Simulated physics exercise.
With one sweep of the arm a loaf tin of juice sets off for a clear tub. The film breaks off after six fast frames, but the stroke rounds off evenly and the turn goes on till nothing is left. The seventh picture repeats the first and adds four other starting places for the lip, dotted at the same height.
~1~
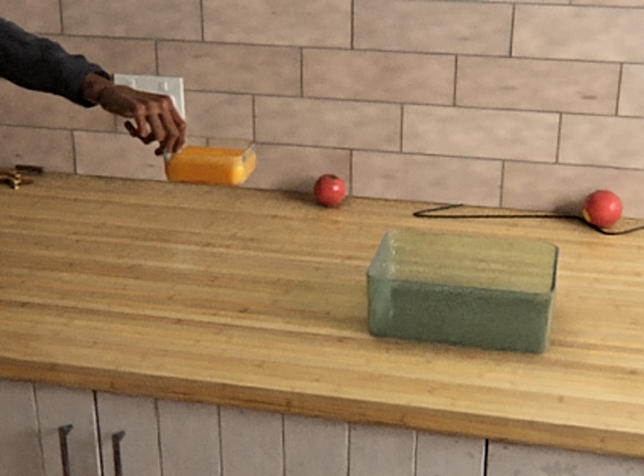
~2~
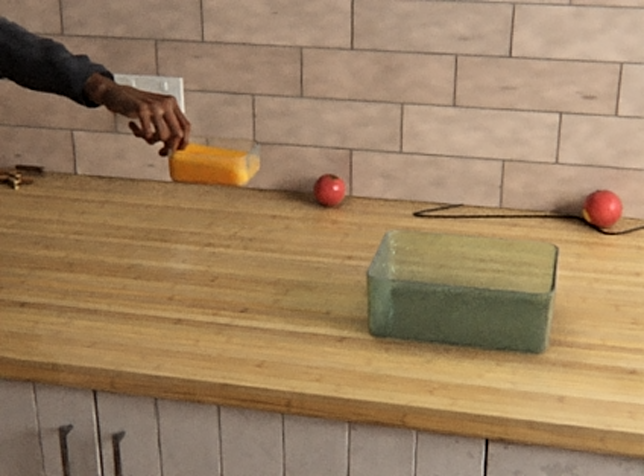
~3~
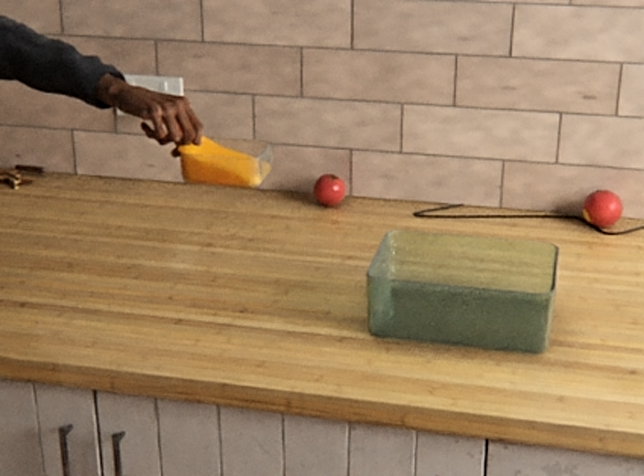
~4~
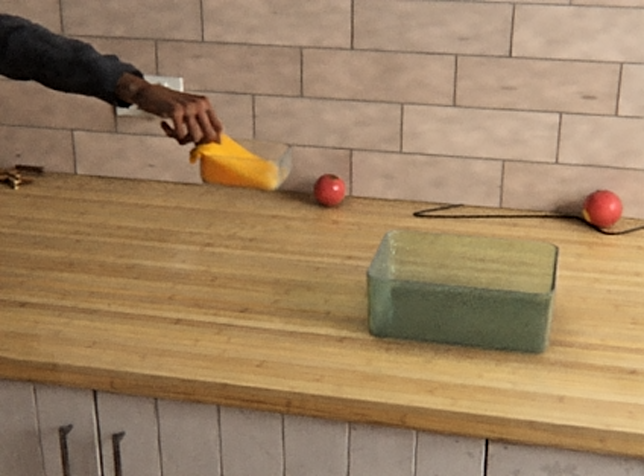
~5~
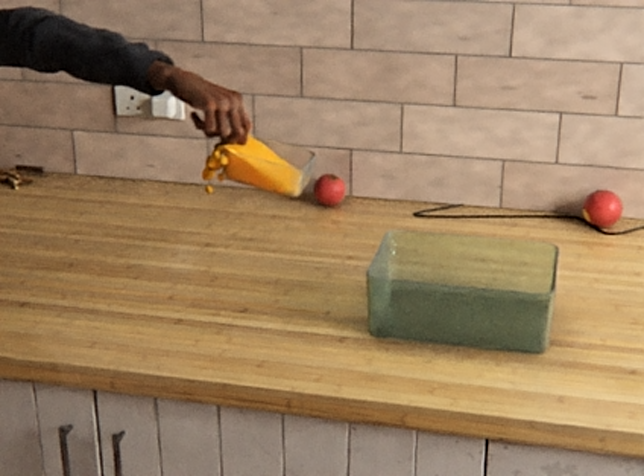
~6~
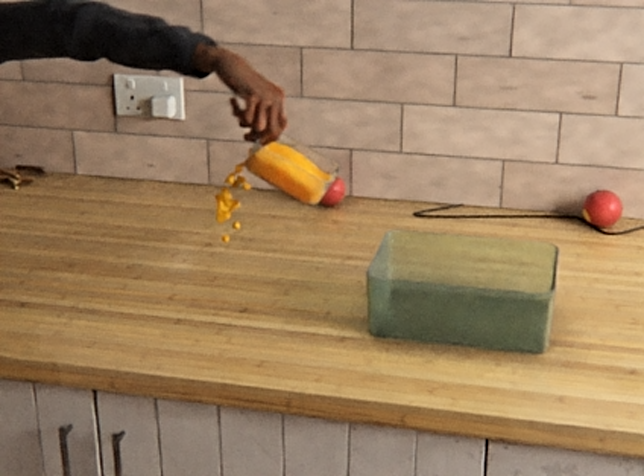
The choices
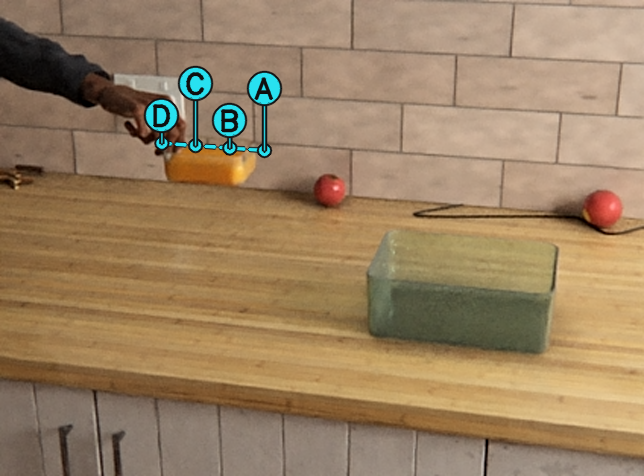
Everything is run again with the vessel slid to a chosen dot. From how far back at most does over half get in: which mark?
That is spot C.
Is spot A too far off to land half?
No, not at all.
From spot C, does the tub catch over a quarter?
Yes, clearly.
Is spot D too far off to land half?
Yes.
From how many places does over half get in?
Three of the four.
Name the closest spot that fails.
It is D.
On the marked copy, A at (264, 150); B at (229, 148); C at (195, 145); D at (161, 143).
Choosing A, about 78 % lands in the tub, 15 % falls short and 7 % goes beside or beyond.
Choosing B, about 73 % lands in the tub, 19 % falls short and 8 % goes beside or beyond.
Choosing C, about 68 % lands in the tub, 26 % falls short and 6 % goes beside or beyond.
Choosing D, about 27 % lands in the tub, 66 % falls short and 6 % goes beside or beyond.
